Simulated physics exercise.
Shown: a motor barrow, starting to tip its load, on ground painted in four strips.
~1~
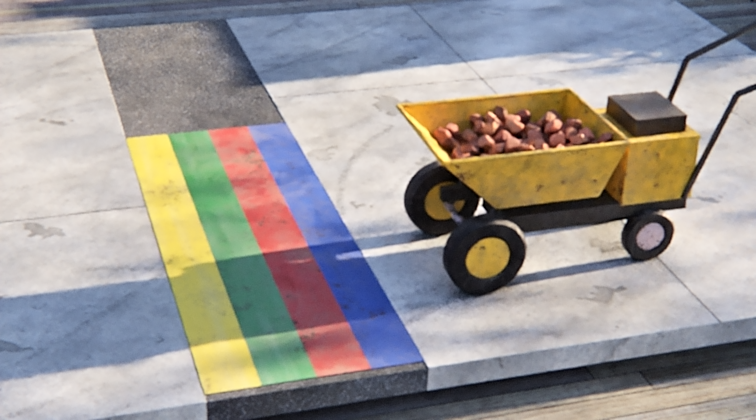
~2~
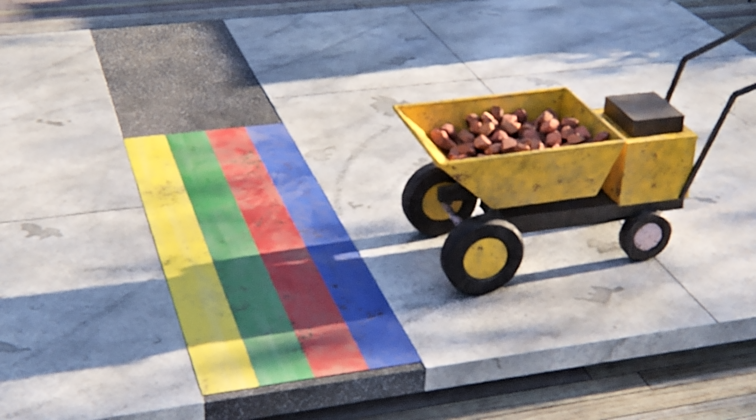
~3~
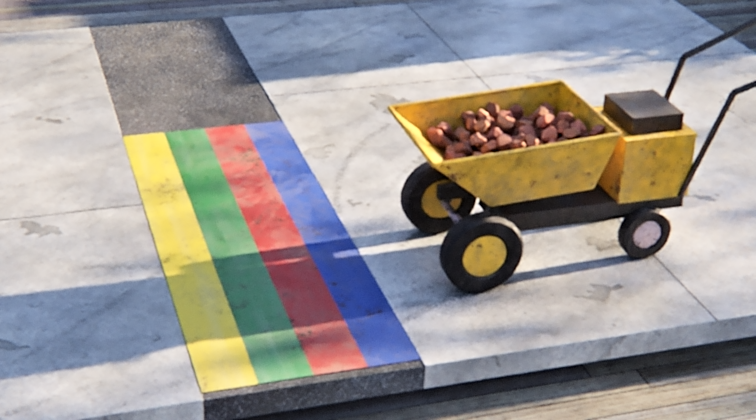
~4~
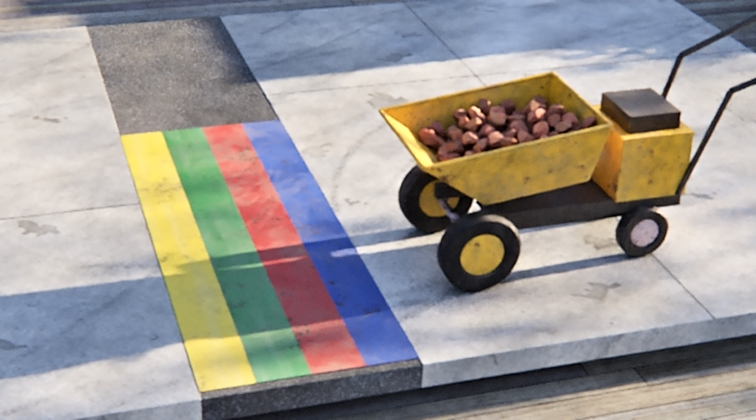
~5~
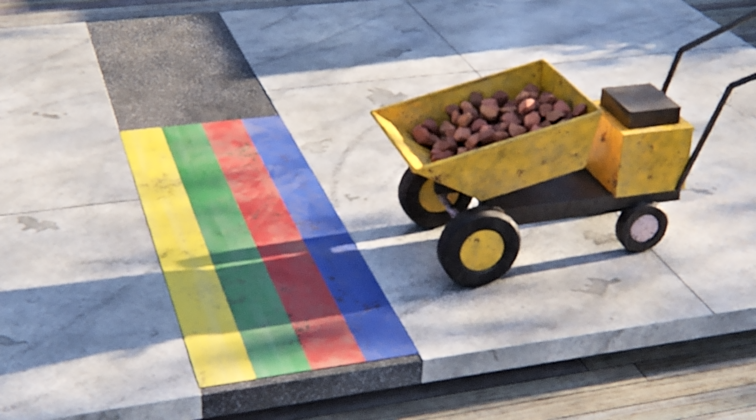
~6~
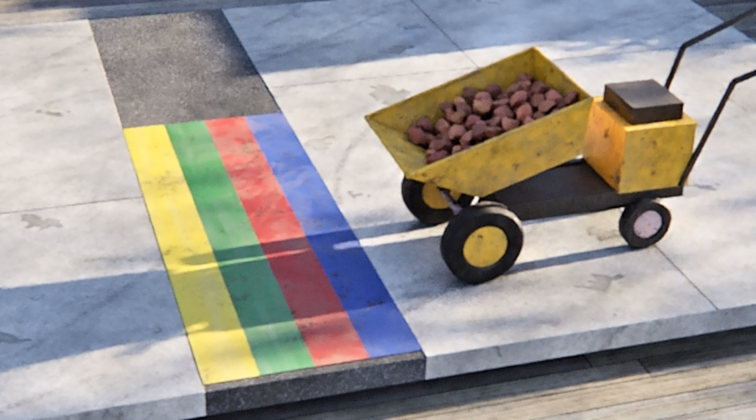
We see a yellow motor barrow loaded with reddish-brown lumps standing right of yellow, green, red and blue strips on pale paving; its skip begins level, then gradually tilts toward the strips, its back end rising.
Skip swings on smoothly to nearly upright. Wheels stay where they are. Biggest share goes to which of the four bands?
Biggest share: Red.
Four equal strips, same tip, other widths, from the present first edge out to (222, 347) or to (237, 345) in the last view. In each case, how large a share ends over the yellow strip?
Roughly 10 % and 10 %.
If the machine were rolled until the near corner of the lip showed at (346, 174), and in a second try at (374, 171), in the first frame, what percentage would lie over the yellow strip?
First position: Some 40 percent; second position: Some 30 percent.
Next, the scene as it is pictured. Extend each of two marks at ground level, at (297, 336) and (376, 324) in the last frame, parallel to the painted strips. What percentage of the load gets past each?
In order: 30 percent, then 80 percent.
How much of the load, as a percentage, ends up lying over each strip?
About: Blue strip 15, red strip 35, green strip 20, yellow strip 10 per cent.
Soon after the last picture, skip tipped steeply; all in the skip.
A little later, skip tipped right over; about two thirds in the skip; a small part over the blue strip; about a quarter over the red strip; a stray few over the green strip.
Later still, skip tipped right over; about a quarter in the skip; a small part over the blue strip; about a third over the red strip; about a quarter over the green strip; a small part over the yellow strip; a stray few off the paint.
At rest, skip tipped right over; about a quarter in the skip; a small part over the blue strip; about a third over the red strip; about a quarter over the green strip; a small part over the yellow strip; a stray few off the paint.
